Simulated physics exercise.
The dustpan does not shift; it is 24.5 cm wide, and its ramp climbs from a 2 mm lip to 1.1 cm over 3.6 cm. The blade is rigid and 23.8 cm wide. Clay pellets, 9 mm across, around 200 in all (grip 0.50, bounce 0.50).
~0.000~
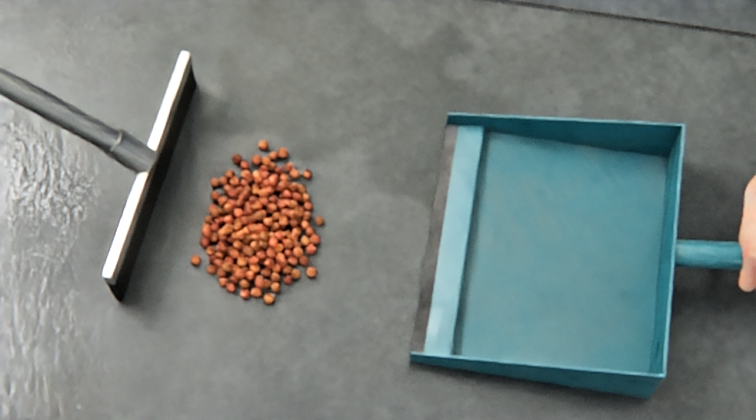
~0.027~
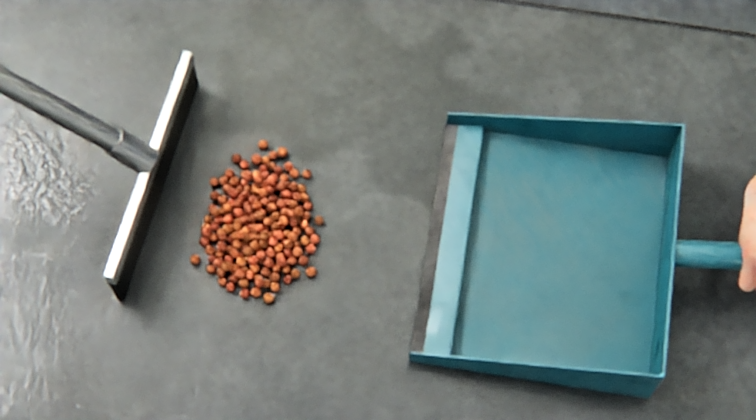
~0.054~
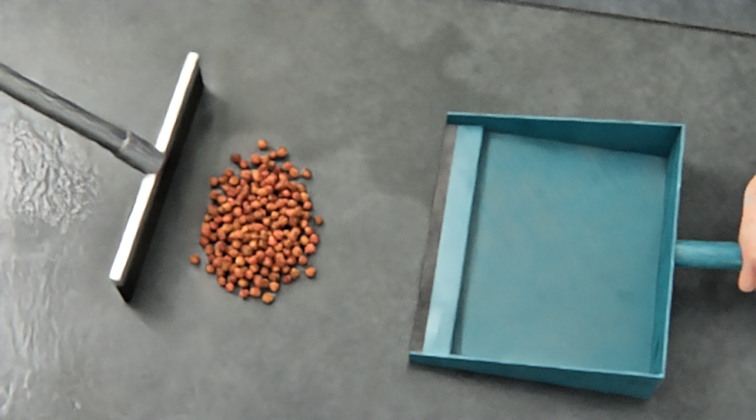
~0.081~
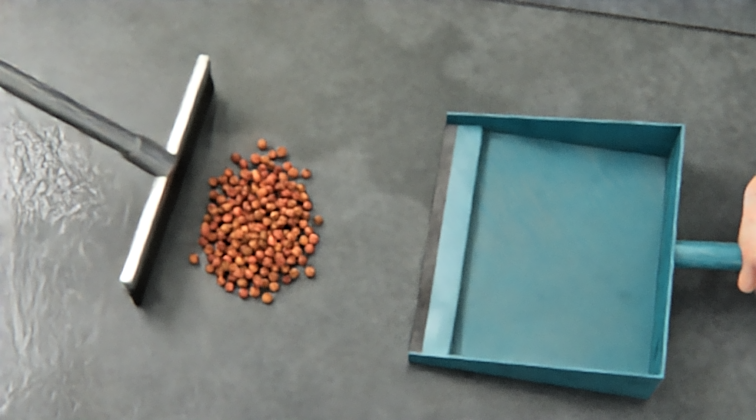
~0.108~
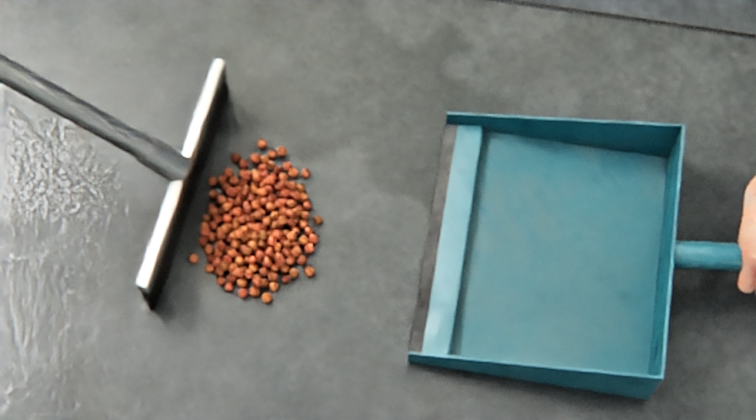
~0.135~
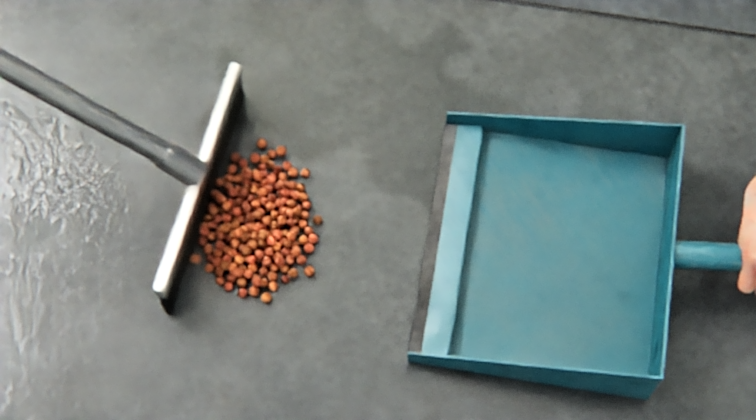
On a wet dark grey floor, a squeegee-like blade on a long handle slides a short way right until it meets the near edge of a reddish-brown pellet pile, while a hand holds a teal dustpan still at right.
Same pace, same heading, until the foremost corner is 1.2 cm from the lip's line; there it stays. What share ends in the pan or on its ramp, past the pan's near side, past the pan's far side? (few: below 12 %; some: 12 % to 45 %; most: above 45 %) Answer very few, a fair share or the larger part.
Pan: The larger part, near side: Very few, far side: Very few.
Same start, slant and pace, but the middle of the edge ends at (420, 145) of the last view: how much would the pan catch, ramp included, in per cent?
About 30 per cent.
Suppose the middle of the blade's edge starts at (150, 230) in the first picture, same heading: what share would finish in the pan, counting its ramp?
About 55 per cent.
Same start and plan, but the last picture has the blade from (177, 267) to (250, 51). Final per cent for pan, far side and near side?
Pan 35, far 5, near 5.
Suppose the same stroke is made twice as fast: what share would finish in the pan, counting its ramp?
It would be near 60 per cent.
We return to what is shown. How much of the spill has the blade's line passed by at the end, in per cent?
Some 0 per cent.
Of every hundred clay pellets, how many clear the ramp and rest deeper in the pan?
Some 15 per cent.
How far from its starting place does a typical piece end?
Some 18 cm.
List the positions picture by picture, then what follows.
The first frame shows blade from (110, 278) to (186, 61), moved 0.0 cm, 0 of the pieces shifted so far; middle of the pieces at (261, 228); pan at (564, 259).
The second frame shows blade from (112, 278) to (188, 61), moved 0.2 cm, 0 of the pieces shifted so far; middle of the pieces at (260, 228).
The third frame shows blade from (118, 279) to (194, 62), moved 0.9 cm, 0 of the pieces shifted so far; middle of the pieces at (260, 227).
The fourth frame shows blade from (129, 282) to (205, 65), moved 2.0 cm, 0 of the pieces shifted so far; middle of the pieces at (259, 227).
The fifth frame shows blade from (145, 287) to (220, 69), moved 3.6 cm, 0 of the pieces shifted so far; middle of the pieces at (259, 227).
The sixth frame shows blade from (162, 292) to (236, 73), moved 5.2 cm, 5 of the pieces shifted so far; middle of the pieces at (259, 227); pan at (563, 259). Its pace works out near 0.61 m/s, heading 8 degrees towards the viewer's side.
After 0.30 s, middle of the blade 12 cm from the lip; 0 % over the lip, far side 0 %, near side 0 %.
After 0.41 s, middle of the blade 5 cm from the lip; 5 % over the lip, far side 0 %, near side 5 %.
Then, at 0.65 s, middle of the blade 2 cm from the lip; 50 % over the lip, far side 0 %, near side 5 %.
At rest (1.0 s), pan 50 %, near side 5 %, far side 0 %, in front of the lip or behind the blade 40 %.
